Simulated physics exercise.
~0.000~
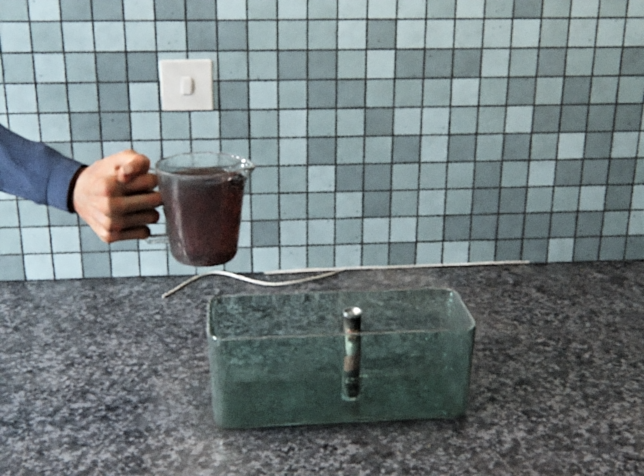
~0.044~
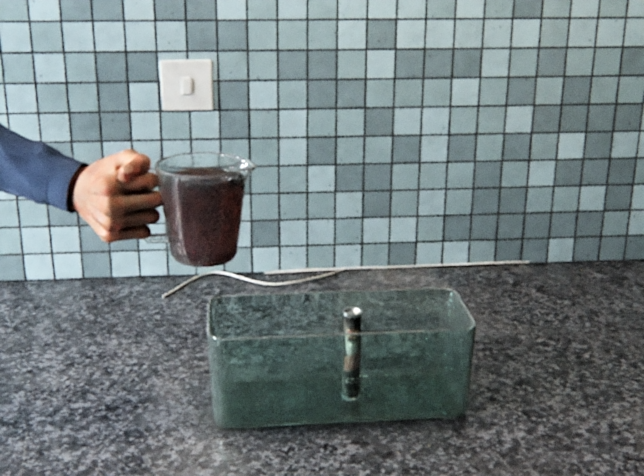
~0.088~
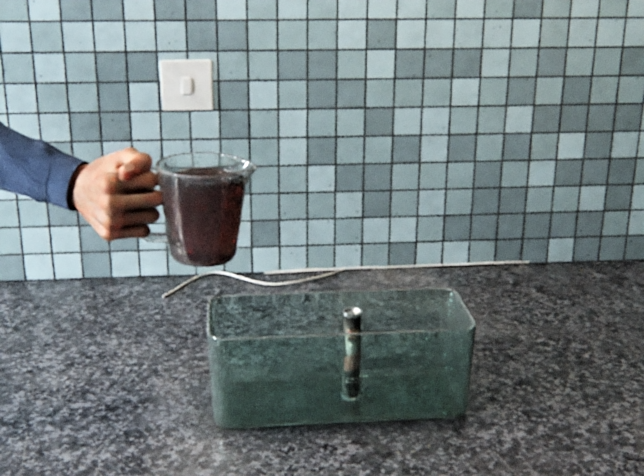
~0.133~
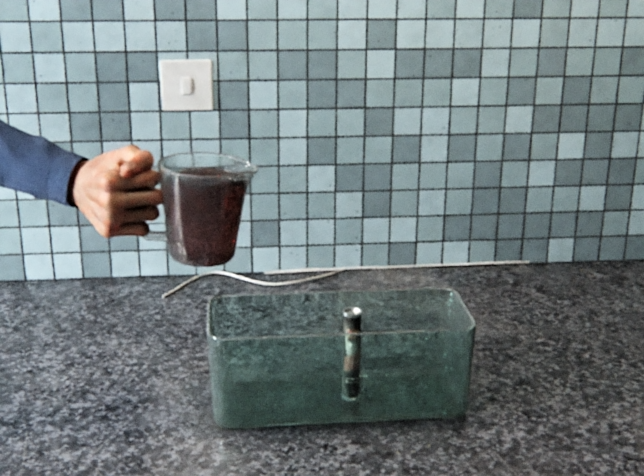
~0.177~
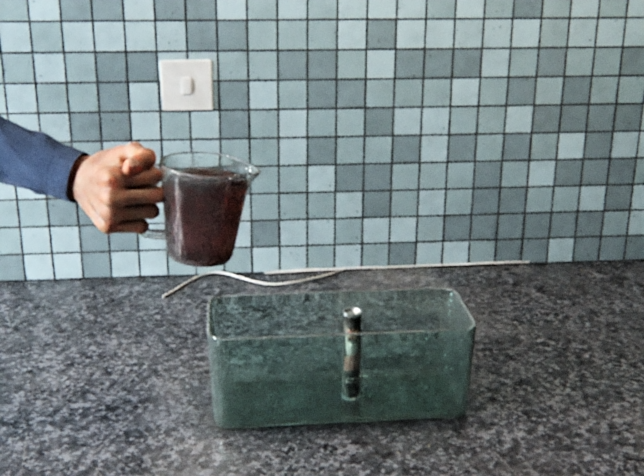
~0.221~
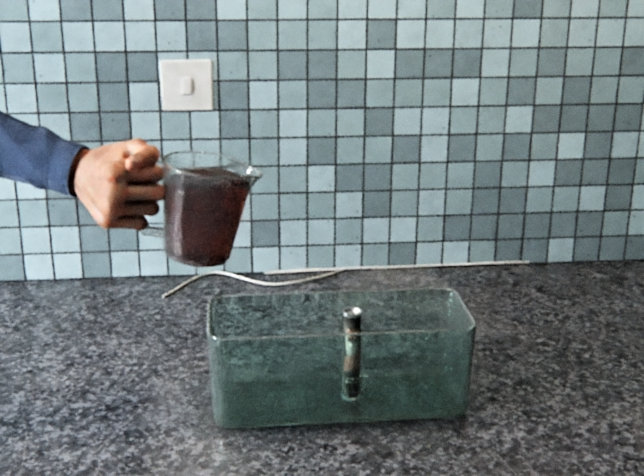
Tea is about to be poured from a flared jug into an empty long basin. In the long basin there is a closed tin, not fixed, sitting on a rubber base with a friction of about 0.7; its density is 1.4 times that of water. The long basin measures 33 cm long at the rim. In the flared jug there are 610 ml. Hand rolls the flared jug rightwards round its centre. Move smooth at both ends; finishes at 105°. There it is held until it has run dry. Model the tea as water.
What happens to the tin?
It does not keel over.
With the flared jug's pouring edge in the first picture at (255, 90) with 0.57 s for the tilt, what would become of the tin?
It tumbles.
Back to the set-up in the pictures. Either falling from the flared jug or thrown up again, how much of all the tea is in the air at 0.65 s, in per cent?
About 16 per cent.
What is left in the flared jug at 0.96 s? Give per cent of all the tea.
I reckon near 24 per cent still sits there.
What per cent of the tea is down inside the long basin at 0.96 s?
56 per cent or thereabouts.
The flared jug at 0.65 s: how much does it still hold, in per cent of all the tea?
I'd estimate some 78 % remains.
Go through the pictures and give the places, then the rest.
In the first picture, it leans 0°; its right rim is at (256, 165); the tea meets the walls at (161, 179) and (244, 176); the long basin's rim runs from (209, 318) to (465, 308); the tin's top is at (352, 315).
In the second picture, it leans 0°; its right rim is at (256, 165); the tea meets the walls at (161, 178) and (244, 177).
In the third picture, it leans 2°; its right rim is at (257, 166); the tea meets the walls at (161, 178) and (245, 177).
In the fourth picture, it leans 3°; its right rim is at (258, 168); the tea meets the walls at (163, 178) and (246, 178).
In the fifth picture, it leans 6°; its right rim is at (260, 170); the tea meets the walls at (164, 178) and (248, 178).
In the sixth picture, it leans 9°; its right rim is at (263, 174); the tea meets the walls at (167, 178) and (251, 178).
After 0.65 s the tilt is 63° and 79 per cent is still to pour; the tin stands where it began.
After 0.96 s the tilt is 98° and 24 per cent is still to pour; the tin stands where it began.
After 1.29 s the tilt is 105° and 1 per cent is still to pour; the tin stands where it began.
After 1.65 s the tilt is 105° and 0 per cent is still to pour; the tin stands where it began.
In the end the tin stands where it began.
